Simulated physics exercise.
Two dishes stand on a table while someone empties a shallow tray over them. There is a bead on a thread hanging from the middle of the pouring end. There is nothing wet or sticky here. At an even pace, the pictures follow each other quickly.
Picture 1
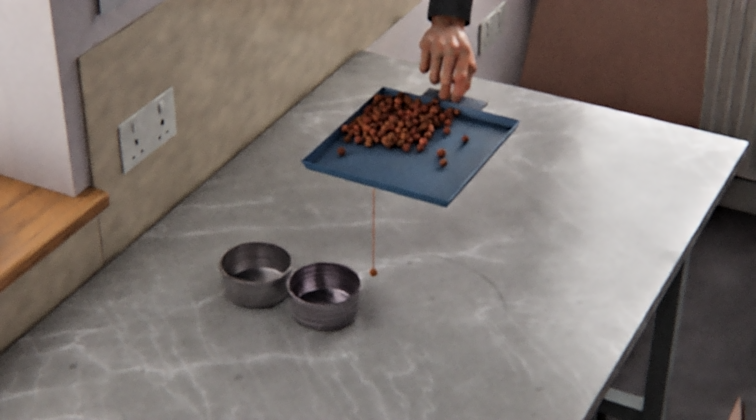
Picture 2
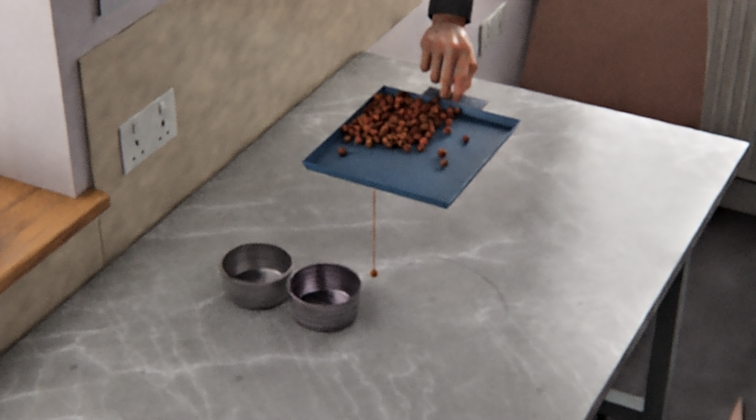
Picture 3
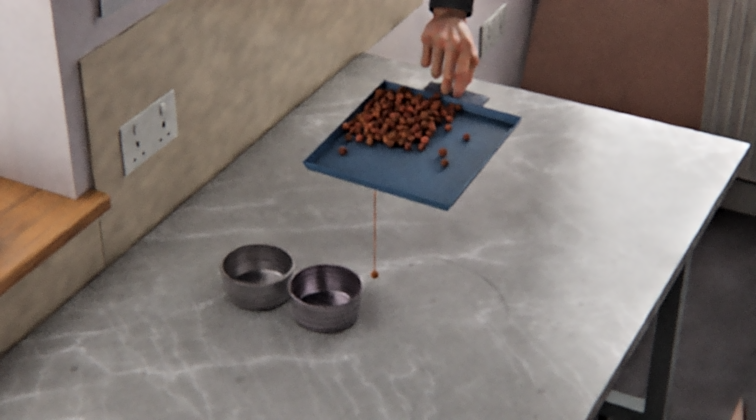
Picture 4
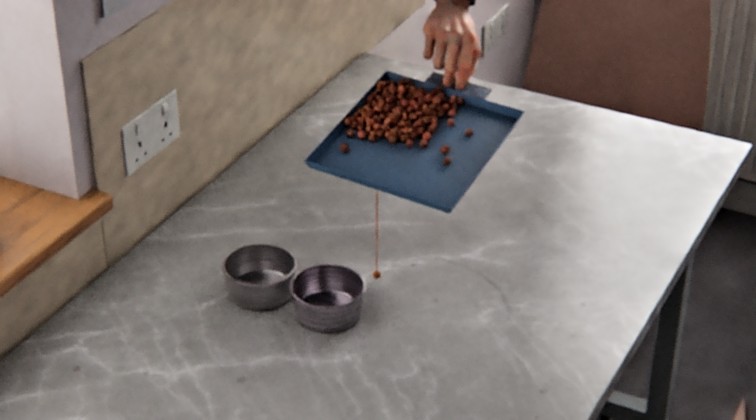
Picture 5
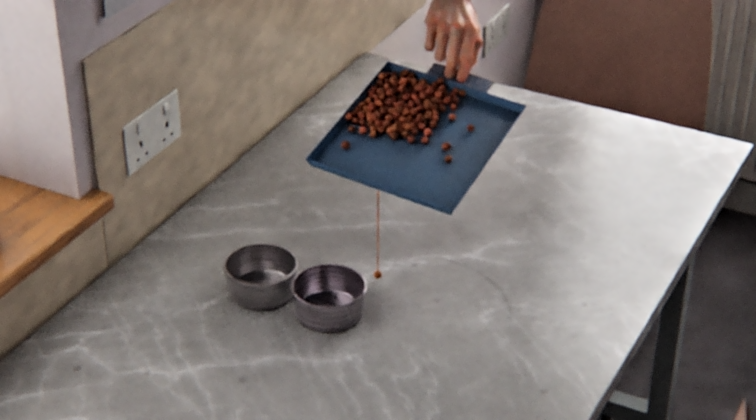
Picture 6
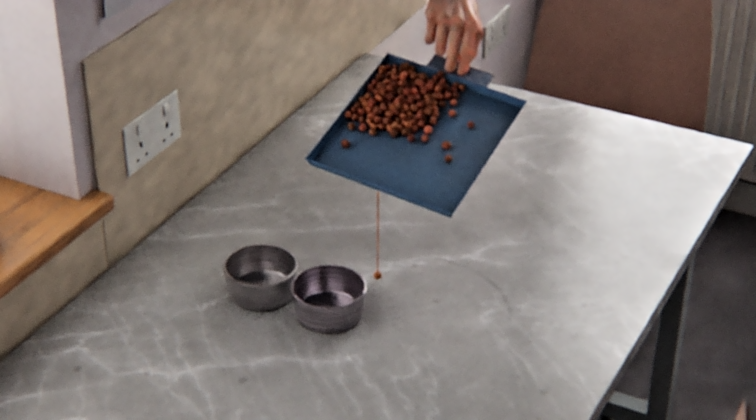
On a grey marbled tabletop, a hand held a blue tray of round brown pellets near two small metal dishes, then gradually raised its handle end while the front edge dipped slightly toward the right corner.
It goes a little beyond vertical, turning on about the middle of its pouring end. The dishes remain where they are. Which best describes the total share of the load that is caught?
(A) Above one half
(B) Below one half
B.
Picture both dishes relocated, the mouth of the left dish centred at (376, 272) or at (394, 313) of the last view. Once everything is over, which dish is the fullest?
Placement one: The right-positioned dish. Placement two: The left-positioned dish.
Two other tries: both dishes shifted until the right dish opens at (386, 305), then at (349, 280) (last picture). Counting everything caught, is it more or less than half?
In turn: Not half; under half.
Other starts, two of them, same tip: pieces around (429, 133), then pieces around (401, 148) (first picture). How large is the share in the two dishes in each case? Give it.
It comes to about 0 per cent the first time and about 0 per cent the second.
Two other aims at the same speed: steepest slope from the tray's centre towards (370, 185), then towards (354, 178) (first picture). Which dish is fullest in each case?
For the first slope the righthand dish, for the second the righthand dish.
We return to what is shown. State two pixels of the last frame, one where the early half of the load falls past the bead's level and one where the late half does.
First close to (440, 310), next close to (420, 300).
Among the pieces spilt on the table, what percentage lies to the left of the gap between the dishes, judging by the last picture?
Estimate: About 0 percent.
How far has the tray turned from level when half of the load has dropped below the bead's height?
The tilt then is about 80°.
Shortly afterwards, tray tipped steeply; near two thirds on the tray; a little outside both; near a quarter in the air.
Next, tray tipped right over; near a quarter on the tray; near two thirds outside both; near a quarter in the air.
Some moments later, tray tipped past a quarter turn; the whole lot outside both.
In the end, tray tipped past a quarter turn; none at all in the right dish; none at all in the left dish; the whole lot outside both.
